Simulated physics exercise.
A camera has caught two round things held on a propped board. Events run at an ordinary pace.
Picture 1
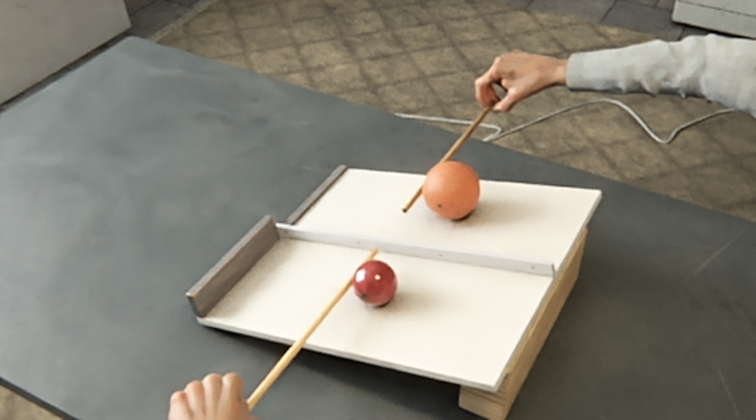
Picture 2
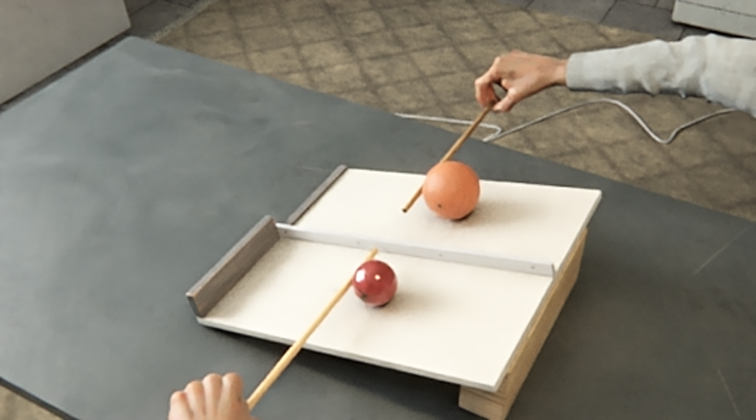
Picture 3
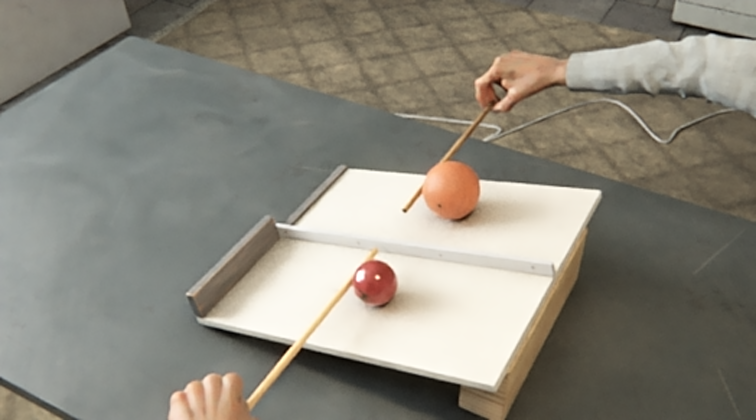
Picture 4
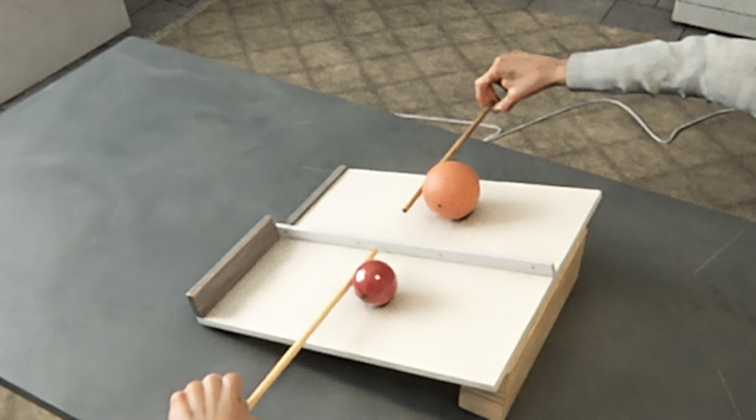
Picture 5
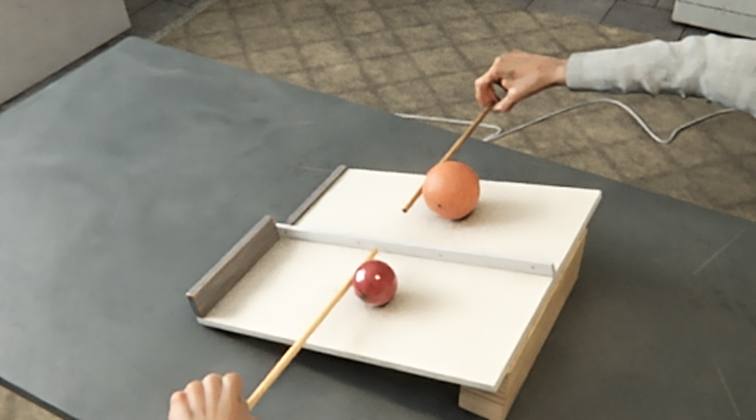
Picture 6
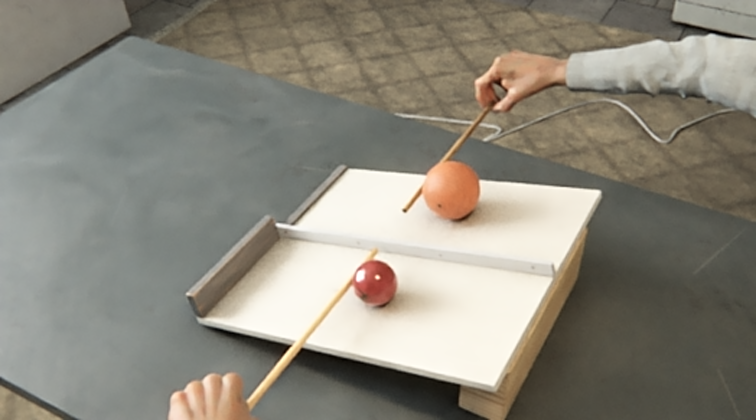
Nothing moved as two hands held thin wooden sticks against a shiny red ball and a larger orange one, keeping both still on a sloping white board with a divider down the middle.
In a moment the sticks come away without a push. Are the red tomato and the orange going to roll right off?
The red tomato stays on, and the orange falls off.
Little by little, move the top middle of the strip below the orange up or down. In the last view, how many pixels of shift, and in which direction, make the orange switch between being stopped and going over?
Move it 12 pixels upward and it flips.
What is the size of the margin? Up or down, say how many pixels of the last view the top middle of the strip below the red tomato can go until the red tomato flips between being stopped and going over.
Shift: About 12 px, direction down.
Then, 0.68 s after the last picture, red tomato resting against the strip near (254, 263); orange off the board near (273, 173).
By the end, the red tomato stops on the board, near (254, 263); the orange rolls off the board.
